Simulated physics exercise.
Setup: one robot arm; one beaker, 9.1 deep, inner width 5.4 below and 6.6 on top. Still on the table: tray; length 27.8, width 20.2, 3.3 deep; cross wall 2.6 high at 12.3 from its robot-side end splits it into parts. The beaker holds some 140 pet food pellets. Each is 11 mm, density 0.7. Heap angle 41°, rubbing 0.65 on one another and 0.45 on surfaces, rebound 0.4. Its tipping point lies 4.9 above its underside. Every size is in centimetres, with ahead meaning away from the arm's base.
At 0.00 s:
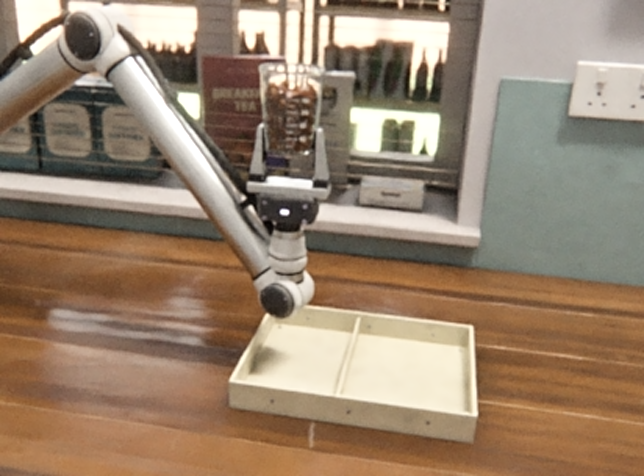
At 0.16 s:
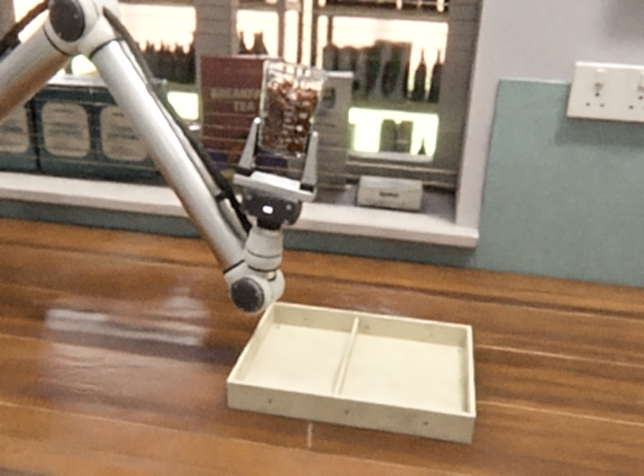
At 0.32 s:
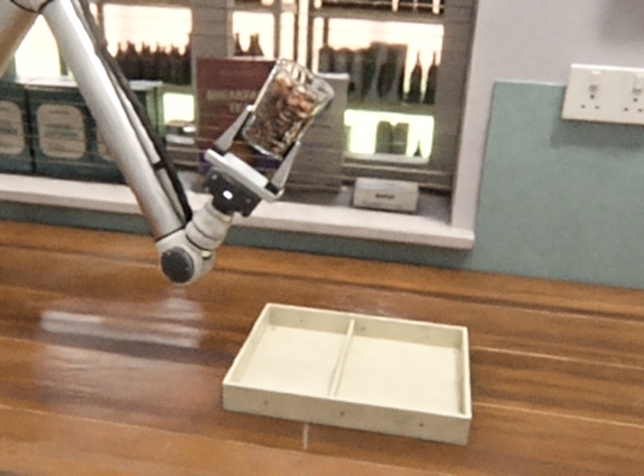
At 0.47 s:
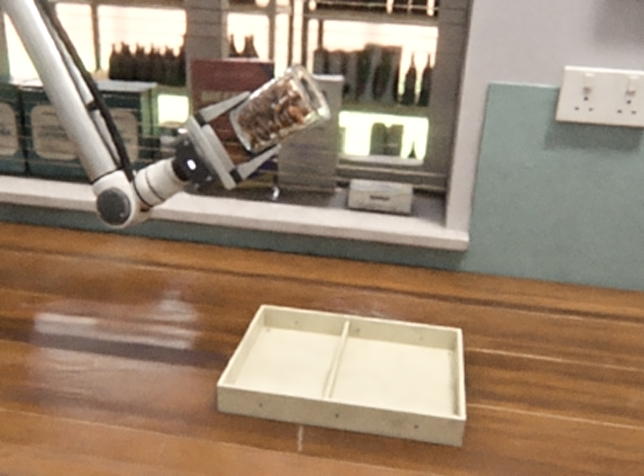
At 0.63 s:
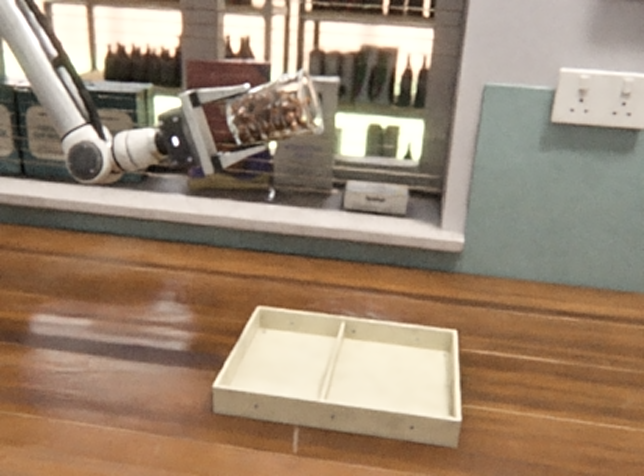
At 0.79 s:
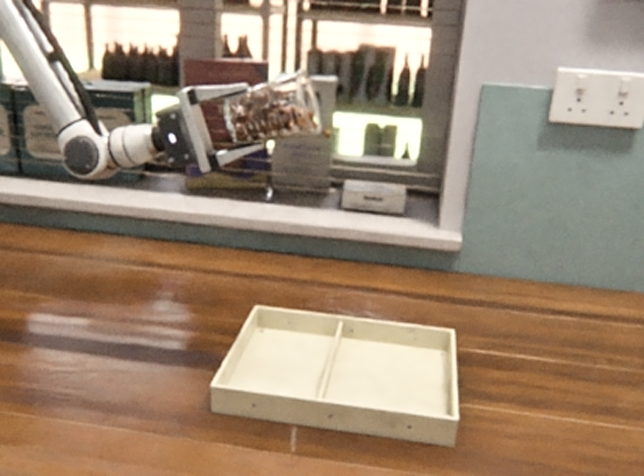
A robot arm held up a clear container of small brown pieces above a wooden table with a divided tray, then swung left and tilted the container steadily over to the right.
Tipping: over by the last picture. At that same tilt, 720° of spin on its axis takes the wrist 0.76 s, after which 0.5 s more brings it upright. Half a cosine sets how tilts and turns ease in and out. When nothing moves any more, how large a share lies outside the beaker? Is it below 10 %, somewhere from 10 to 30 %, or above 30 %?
It is below 10 %.
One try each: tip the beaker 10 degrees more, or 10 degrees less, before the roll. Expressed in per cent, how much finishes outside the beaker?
You'd get close to 15 per cent, then close to 0 per cent.
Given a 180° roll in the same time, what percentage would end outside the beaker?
Roughly 5 %.
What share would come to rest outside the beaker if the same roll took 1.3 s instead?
That would give near 10 in a hundred.
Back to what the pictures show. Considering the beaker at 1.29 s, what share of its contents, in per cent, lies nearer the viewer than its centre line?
Around 45 percent.
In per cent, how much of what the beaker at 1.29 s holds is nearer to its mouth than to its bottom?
Near 45 percent is in the half by the mouth.
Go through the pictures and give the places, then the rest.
The beaker middle at (291, 110), upright; upper third of the load around (291, 95), from x 270 to 315, top at y 85; 138 in the beaker, in the first picture.
The beaker middle at (289, 110), tipped 9°; upper third of the load around (290, 97), from x 265 to 315, top at y 80, in the second picture.
The beaker middle at (284, 112), tipped 31°; upper third of the load around (285, 99), from x 255 to 310, top at y 80, in the third picture.
The beaker middle at (278, 112), tipped 56°; upper third of the load around (280, 100), from x 240 to 305, top at y 80, in the fourth picture.
The beaker middle at (273, 113), tipped 71°; upper third of the load around (274, 102), from x 235 to 315, top at y 90, in the fifth picture.
The beaker middle at (271, 112), tipped 72°; upper third of the load around (269, 103), from x 235 to 325, top at y 90; 137 in the beaker, 1 in flight or on a rim, in the sixth picture.
After 1.29 s, tipped 72°, highest piece 38 above the table; 135 in the beaker, 1 in the robot-side part, 1 in the far-side part, 1 in flight or on a rim.
After 1.80 s, tipped 36°, highest piece 36 above the table; 130 in the beaker, 3 in the far-side part, 2 in the robot-side part, 1 on the table or floor, 2 in flight or on a rim.
After 2.25 s, upright, highest piece 38 above the table; 130 in the beaker, 5 in the far-side part, 2 in the robot-side part, 1 on the table or floor.
After 2.95 s, upright, highest piece 38 above the table; 130 in the beaker, 5 in the far-side part, 2 in the robot-side part, 1 on the table or floor.
In the end, 130 in the beaker, 5 in the far-side part, 2 in the robot-side part, 1 on the table or floor. That is 6 % outside the beaker.
